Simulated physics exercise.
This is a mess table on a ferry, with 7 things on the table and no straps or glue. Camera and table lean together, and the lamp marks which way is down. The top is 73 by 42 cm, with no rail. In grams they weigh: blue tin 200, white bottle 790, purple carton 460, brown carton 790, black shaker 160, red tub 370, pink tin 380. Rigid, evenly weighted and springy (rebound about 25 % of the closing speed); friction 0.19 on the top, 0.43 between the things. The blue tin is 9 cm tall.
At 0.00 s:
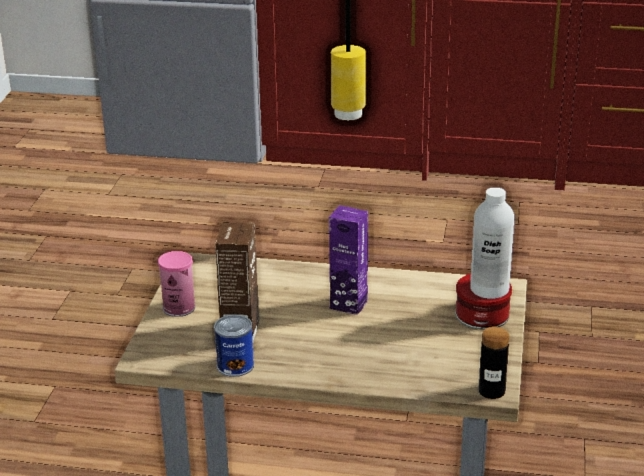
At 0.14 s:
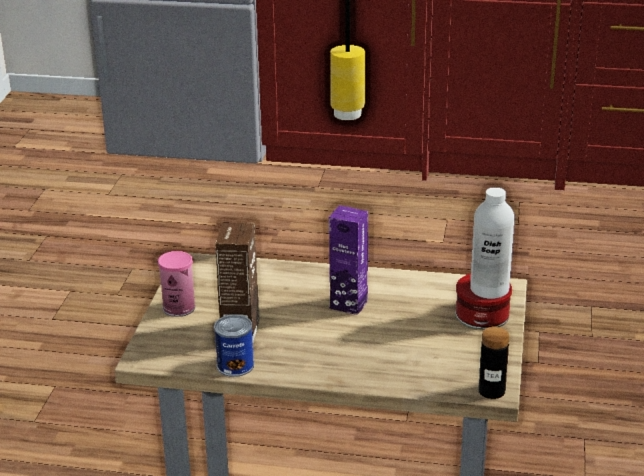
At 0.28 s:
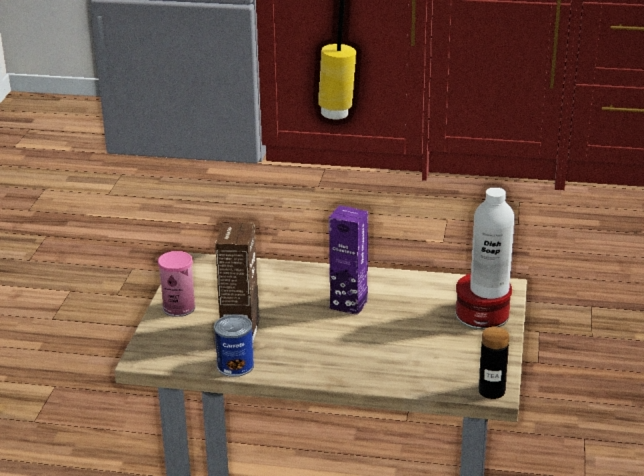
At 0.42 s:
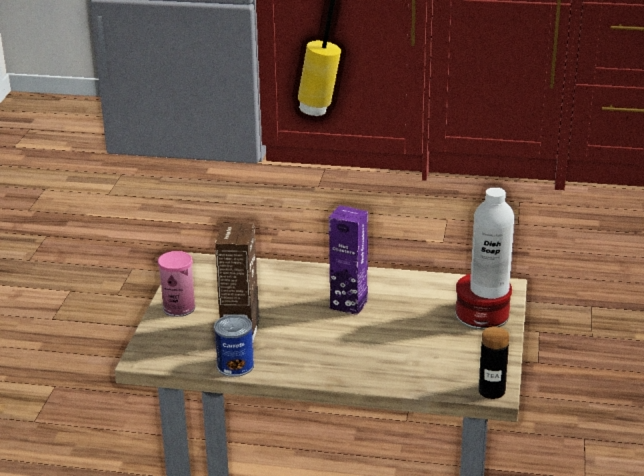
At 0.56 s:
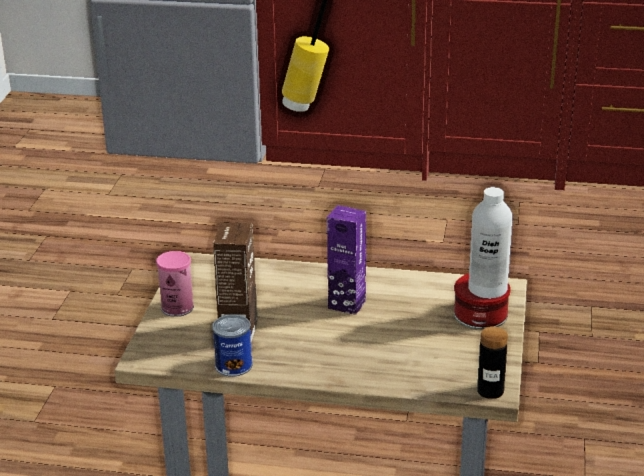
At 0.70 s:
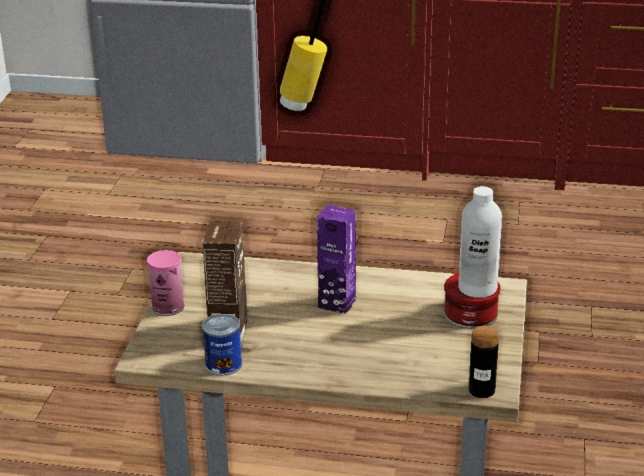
On a small wooden table in front of red cabinets, two cartons, two tins, a red tub, a white bottle and a black shaker stand still while a hanging yellow cylinder swings left, then all seven shift slightly left.
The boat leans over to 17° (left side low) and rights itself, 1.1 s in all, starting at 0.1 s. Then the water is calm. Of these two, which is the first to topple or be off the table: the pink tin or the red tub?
The first of the two, the pink tin.
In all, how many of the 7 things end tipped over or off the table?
1 of them.
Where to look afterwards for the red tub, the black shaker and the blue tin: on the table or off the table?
The red tub ends on the table; the black shaker ends on the table; the blue tin is still on the table.
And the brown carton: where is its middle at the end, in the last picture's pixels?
Around (168, 277).
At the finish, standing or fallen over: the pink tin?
The pink tin topples.
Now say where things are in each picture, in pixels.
In the first frame, boat level; pink tin (177, 284); red tub (483, 301).
In the second frame, boat level; purple carton (349, 261); brown carton (238, 283).
In the third frame, heel 4°, left side down; black shaker (494, 363); blue tin (234, 346).
In the fourth frame, heel 11°, left side down; white bottle (493, 241); purple carton (349, 261).
In the fifth frame, heel 16°, left side down; brown carton (236, 283); black shaker (493, 363).
In the sixth frame, heel 17°, left side down; pink tin (166, 283) moved 2 cm; red tub (472, 300) moved 2 cm.
After 0.90 s, heel 10°, left side down; pink tin now off the table; red tub moved 8 cm near (443, 297); brown carton moved 8 cm.
After 1.10 s, heel 1°, left side down; red tub moved 13 cm near (418, 295); brown carton moved 13 cm; purple carton moved 13 cm.
After 1.30 s, boat level; red tub moved 13 cm near (416, 295); brown carton moved 14 cm; purple carton moved 14 cm.
In the end (1.7 s), off the table, pink tin; not toppled but over 5 cm from the start, blue tin, white bottle, purple carton, brown carton, black shaker and red tub. At the end, from the last picture's camera, red tub near (416, 295). Pink tin went at 0.86 s; red tub was never lost.
